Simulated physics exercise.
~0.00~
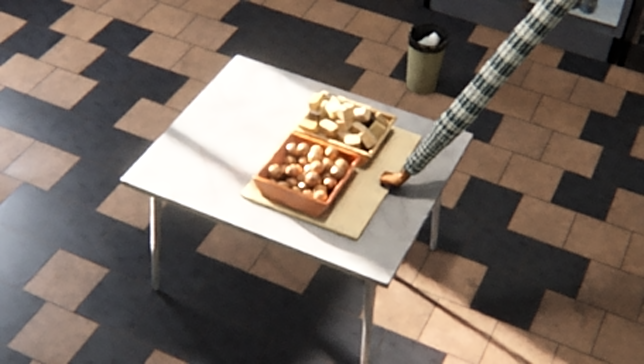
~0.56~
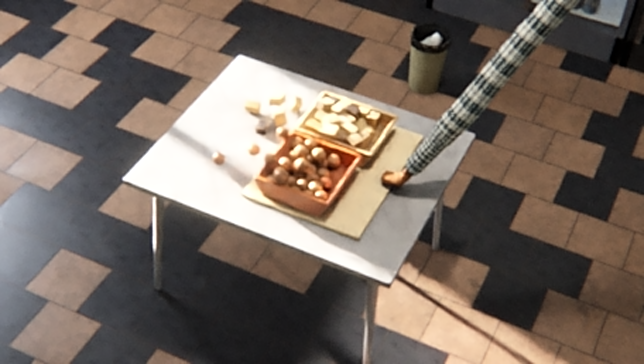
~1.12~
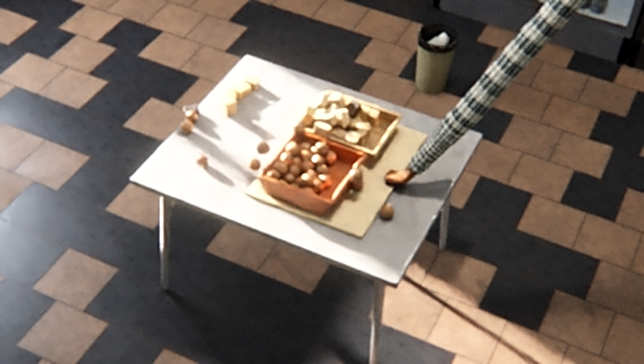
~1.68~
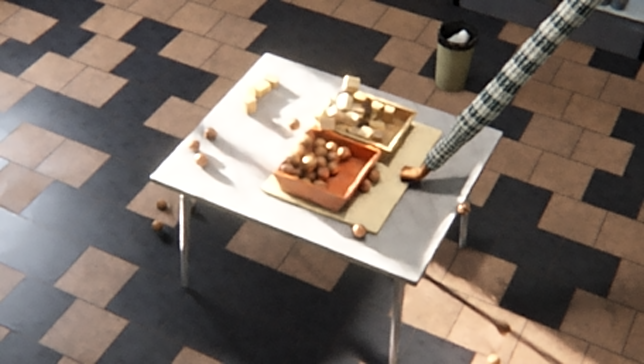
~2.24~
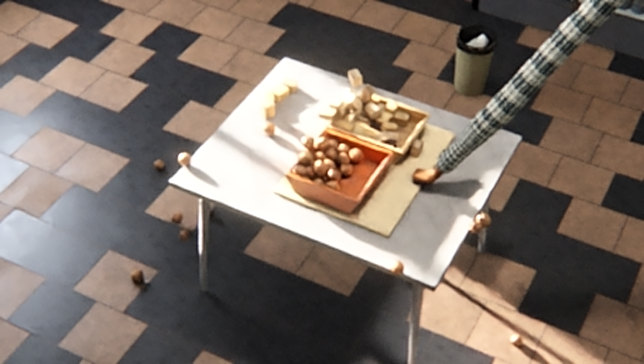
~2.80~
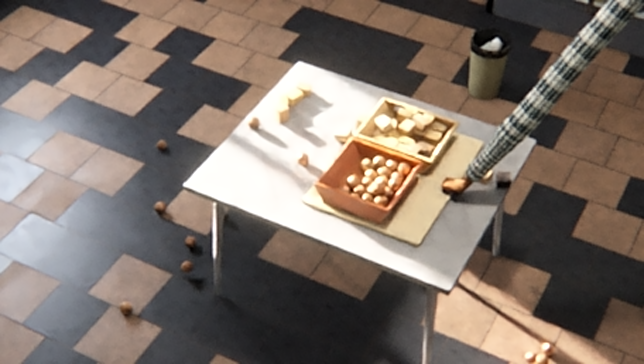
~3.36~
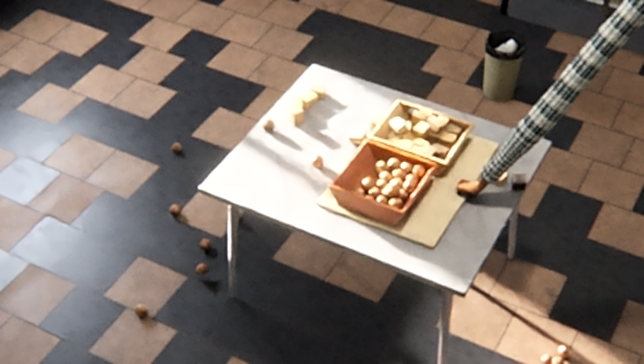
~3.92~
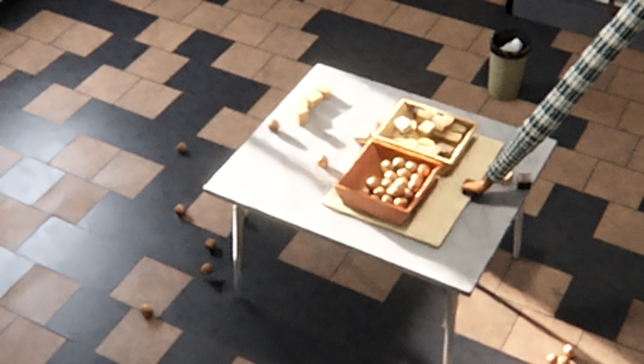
An arm in a black-and-white checked sleeve reaches in from the upper right to a pale board on a white table, seen from above in a room with a brown and black tiled floor. An orange basket of round onions sits on the board, with a wooden basket of pale blocks behind it and a bin beyond the table. The baskets shake briskly from side to side, and onions and blocks spill onto the tabletop. Several onions roll off and scatter across the floor. The shaking stops, leaving both baskets partly full and a few blocks lying near the table's far corner.
